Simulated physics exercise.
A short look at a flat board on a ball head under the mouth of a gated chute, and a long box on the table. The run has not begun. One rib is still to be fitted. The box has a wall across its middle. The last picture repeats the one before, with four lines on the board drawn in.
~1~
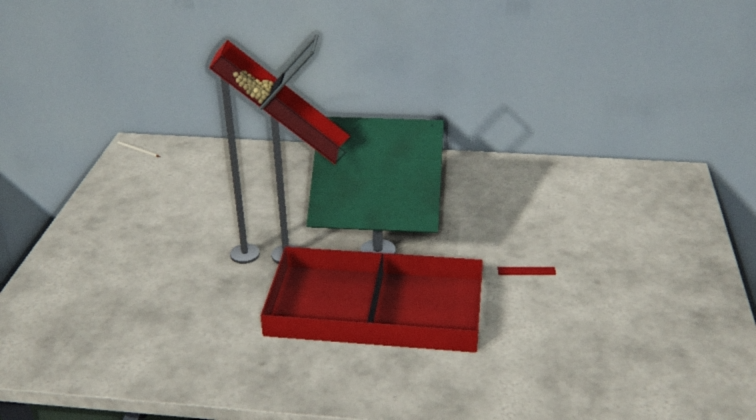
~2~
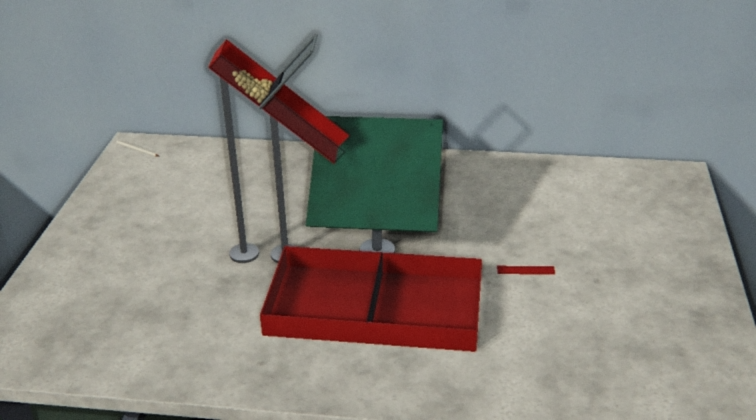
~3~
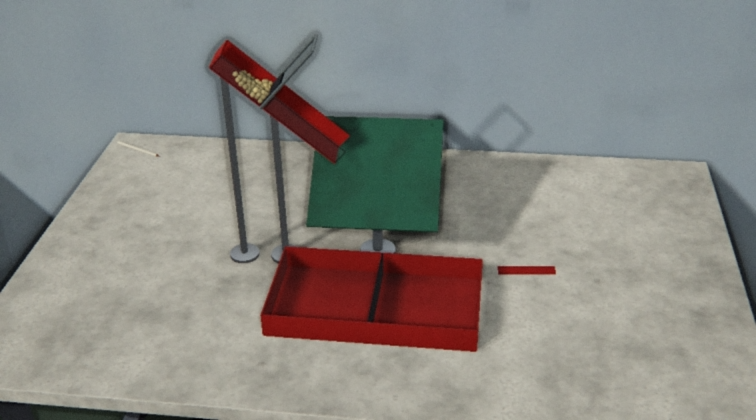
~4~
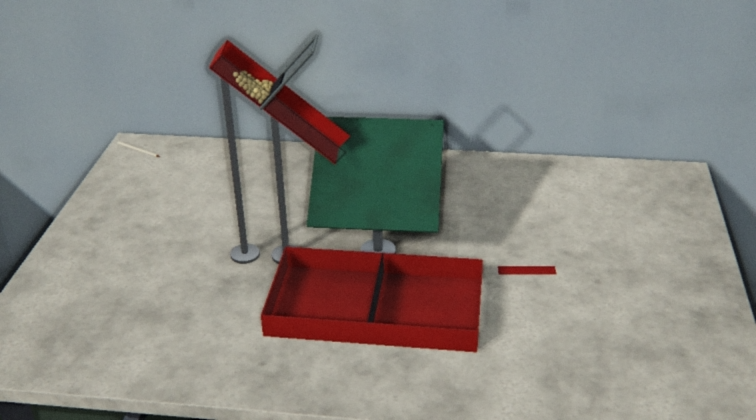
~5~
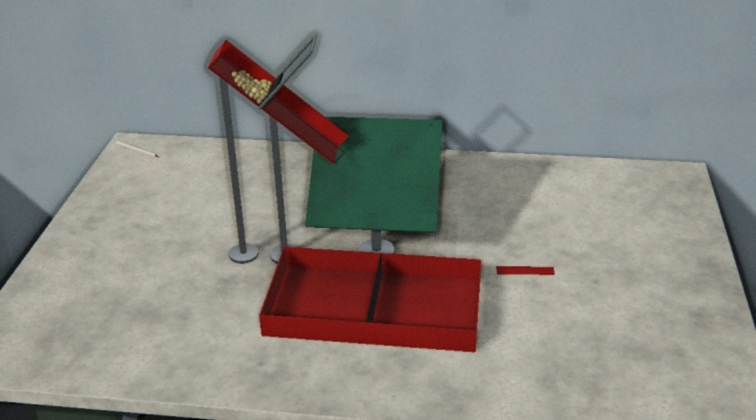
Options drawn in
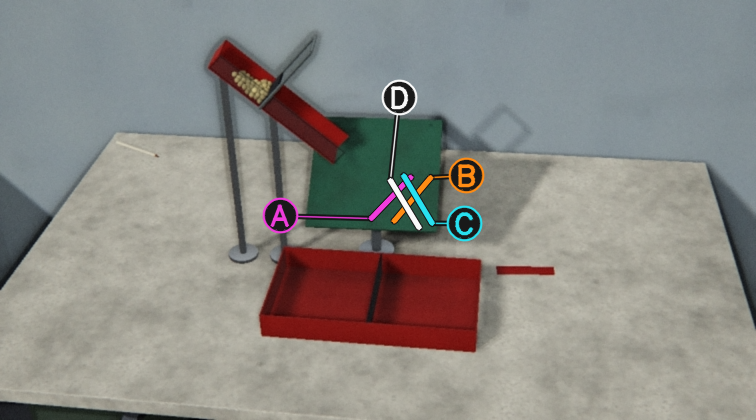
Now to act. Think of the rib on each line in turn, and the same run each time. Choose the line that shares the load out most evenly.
Take B.
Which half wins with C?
Right.
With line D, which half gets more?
Right.
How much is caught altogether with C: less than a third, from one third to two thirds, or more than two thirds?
It is more than two thirds.
On the marked copy, line A from (410, 177) to (371, 218); line B from (430, 177) to (394, 221); line C from (403, 175) to (432, 223); line D from (390, 180) to (419, 227).
If A is chosen, of what is caught, all but a few in the left half, only a few in the right.
If B is chosen, of what is caught, close to half in the left half, close to half in the right.
If C is chosen, of what is caught, a small share in the left half, the bulk in the right.
If D is chosen, of what is caught, close to a quarter in the left half, the bulk in the right.
